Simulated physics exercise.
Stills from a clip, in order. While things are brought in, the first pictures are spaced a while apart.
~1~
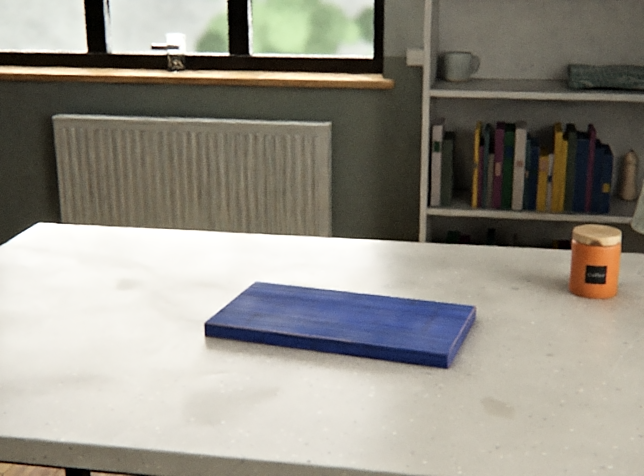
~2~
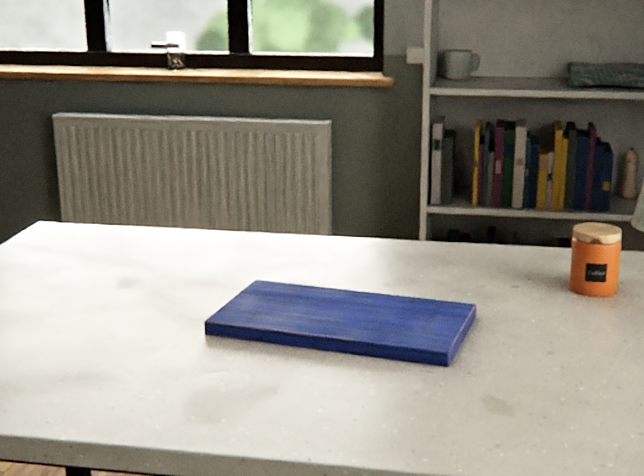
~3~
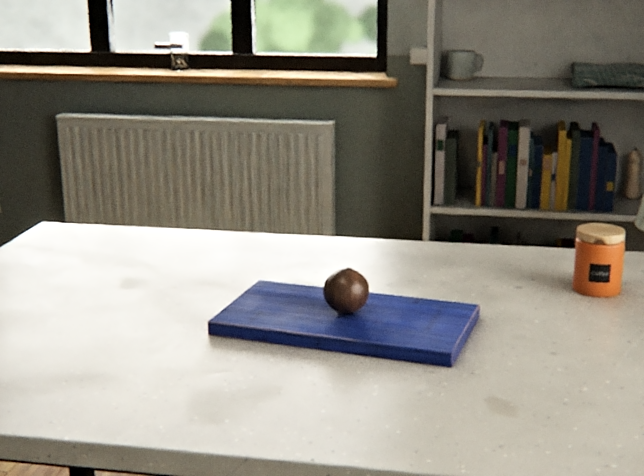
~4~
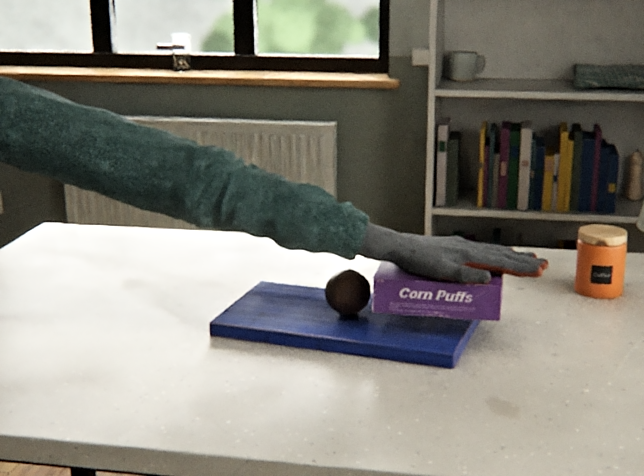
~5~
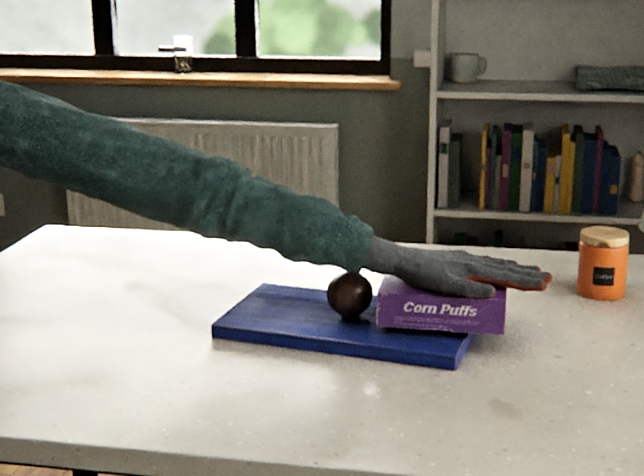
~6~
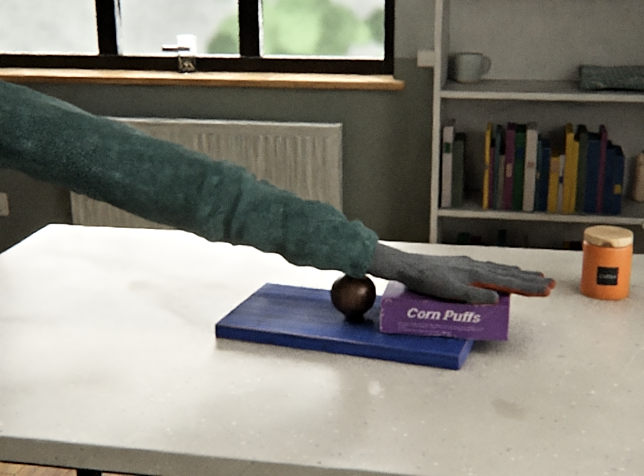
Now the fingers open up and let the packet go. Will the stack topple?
It remains steady.
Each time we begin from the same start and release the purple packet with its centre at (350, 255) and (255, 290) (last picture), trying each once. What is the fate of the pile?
Result of try one: The pile tips over; result of try two: The pile remains stable.
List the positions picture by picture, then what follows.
The last thing is not in view yet; blue board (343, 321), in the first frame.
The last thing is not in view yet; orange jar (595, 259), in the second frame.
The last thing is not in view yet; brown onion (346, 290), in the third frame.
On its way; purple packet (440, 284); blue board (348, 321), in the fourth frame.
On its way; purple packet (444, 298); orange jar (603, 263), in the fifth frame.
Set down, still held; purple packet (448, 304); brown onion (353, 293), in the sixth frame.
Then, 1.00 s later than the last frame, all is still.
Then, 2.10 s later than the last frame, purple packet resting near (448, 304).
When it is over, all 4 as before. End places, in pixels of the last picture, purple packet near (448, 304). The pile holds.
